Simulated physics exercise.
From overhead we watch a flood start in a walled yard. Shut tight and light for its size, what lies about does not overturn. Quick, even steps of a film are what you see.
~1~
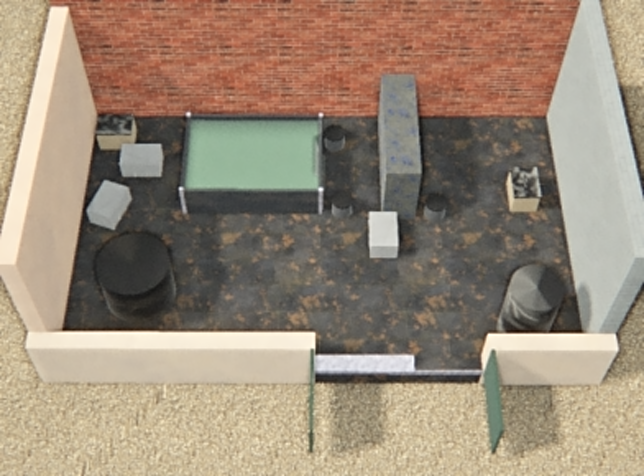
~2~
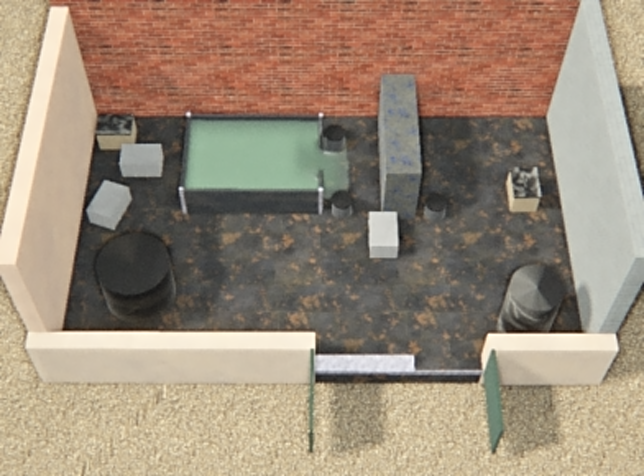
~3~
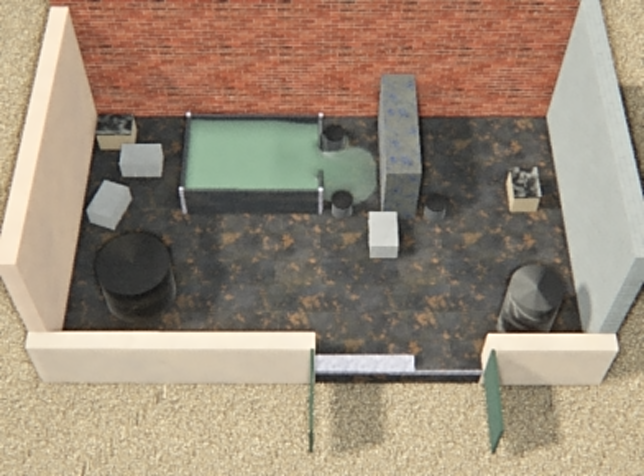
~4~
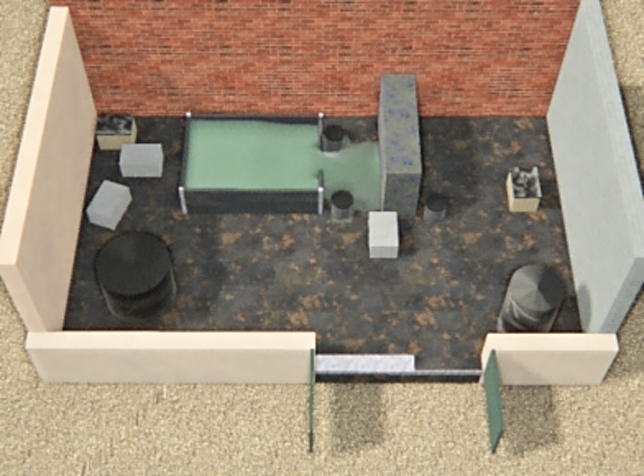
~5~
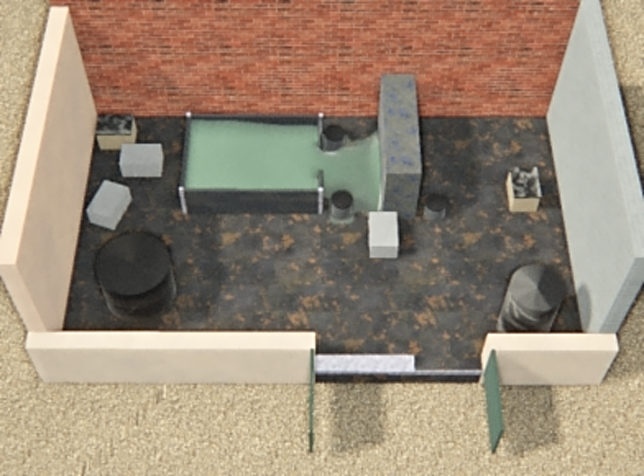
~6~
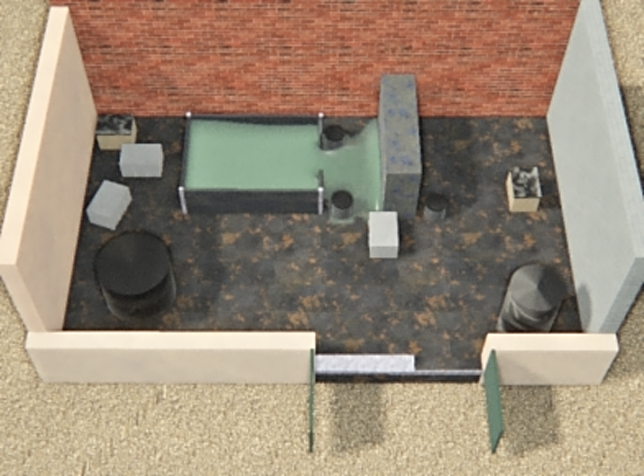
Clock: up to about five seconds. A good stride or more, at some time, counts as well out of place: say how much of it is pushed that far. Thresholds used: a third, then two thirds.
It is a small minority below a third.
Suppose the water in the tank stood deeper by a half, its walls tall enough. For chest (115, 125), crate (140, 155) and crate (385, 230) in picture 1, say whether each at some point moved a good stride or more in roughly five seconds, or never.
Note, in sequence: Past that mark / within that / past that mark.
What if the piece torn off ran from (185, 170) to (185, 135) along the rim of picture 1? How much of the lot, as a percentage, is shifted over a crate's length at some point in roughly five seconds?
Close to 40 in a hundred.
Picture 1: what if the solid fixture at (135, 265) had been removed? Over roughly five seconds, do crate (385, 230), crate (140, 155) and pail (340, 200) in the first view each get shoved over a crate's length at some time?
First one was driven off; second one never went far; third one never went far.
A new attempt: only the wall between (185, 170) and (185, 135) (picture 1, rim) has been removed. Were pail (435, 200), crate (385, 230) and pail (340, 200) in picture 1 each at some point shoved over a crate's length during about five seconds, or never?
Here's my take, in sequence: Fails to go that far, fails to go that far, and fails to go that far.
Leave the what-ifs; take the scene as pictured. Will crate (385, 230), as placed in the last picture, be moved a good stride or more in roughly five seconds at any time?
Answer for this object: Driven that far.
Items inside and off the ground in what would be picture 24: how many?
The answer would be 0.
A moment on, 0 of 8 are well off their spots; 0 afloat.
Next, 0 of 8 are well off their spots; 0 afloat.
Later, 1 of 8 are well off their spots; 0 afloat.
In the end, 1 of 8 are well off their spots, and 1 have been at some point; 1 afloat.
